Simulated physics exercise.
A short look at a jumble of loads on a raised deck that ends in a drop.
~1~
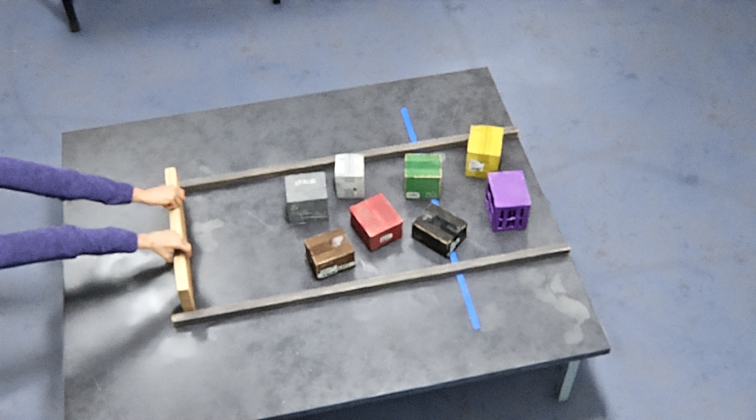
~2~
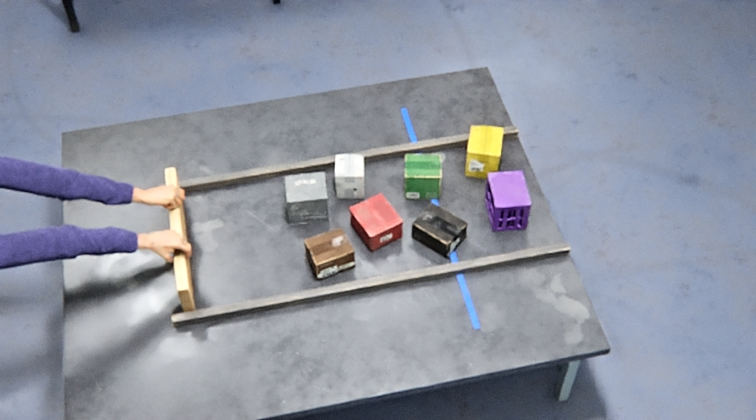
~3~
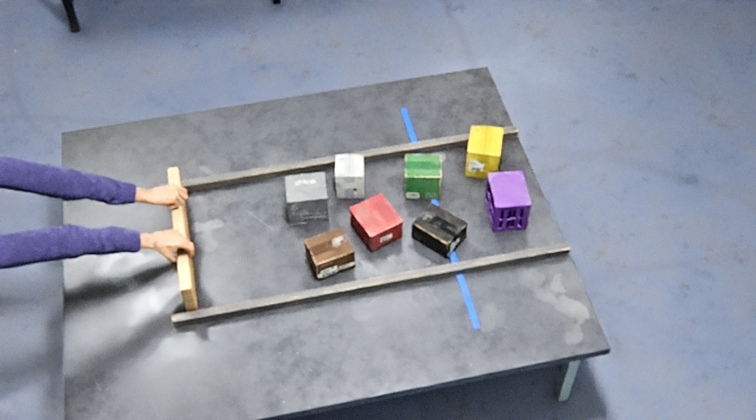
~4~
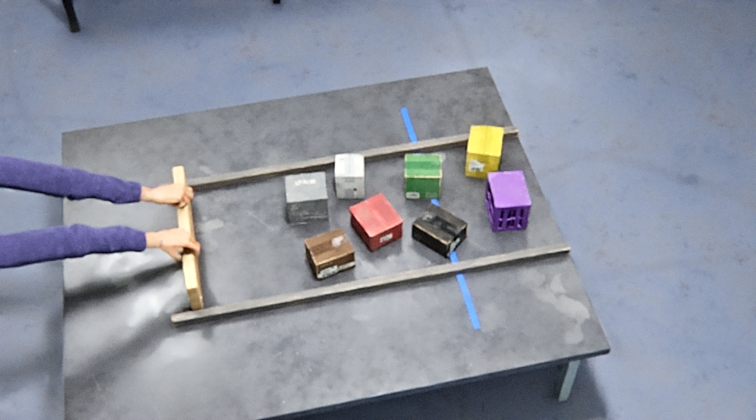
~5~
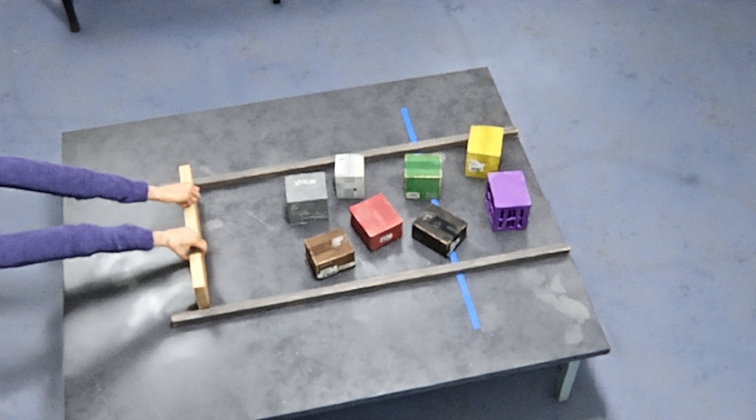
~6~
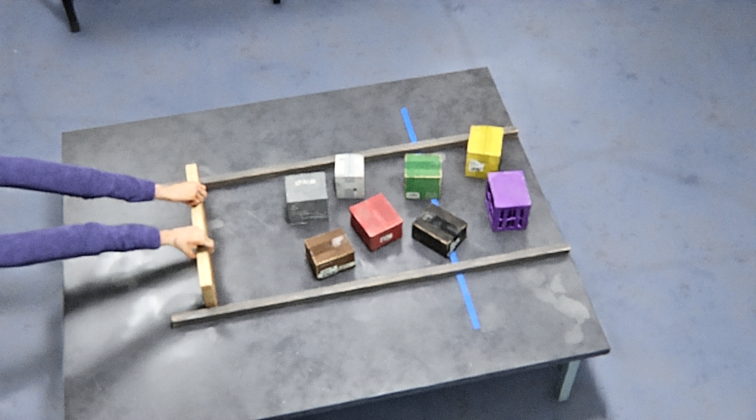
Two hands slide a wooden plank slightly right between two rails, toward several still, coloured boxes.
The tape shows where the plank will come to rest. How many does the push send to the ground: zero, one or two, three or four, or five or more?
Outcome: The number that fall off is zero.
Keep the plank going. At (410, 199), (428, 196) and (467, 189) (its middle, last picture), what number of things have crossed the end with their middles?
Place by place, 0, 0 and 2.
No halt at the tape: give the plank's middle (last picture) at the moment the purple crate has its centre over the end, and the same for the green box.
Near (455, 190) and (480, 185).
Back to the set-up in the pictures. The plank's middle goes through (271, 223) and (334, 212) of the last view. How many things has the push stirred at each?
0 and 4.
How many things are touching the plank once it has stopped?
3 of them.
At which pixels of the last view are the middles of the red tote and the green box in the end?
About (483, 200), and the other about (490, 169).
Early on, none off yet; purple crate at rest near (507, 201); yellow parcel at rest near (484, 152); black parcel at rest near (439, 230).
Finally, the number that fall off is zero.
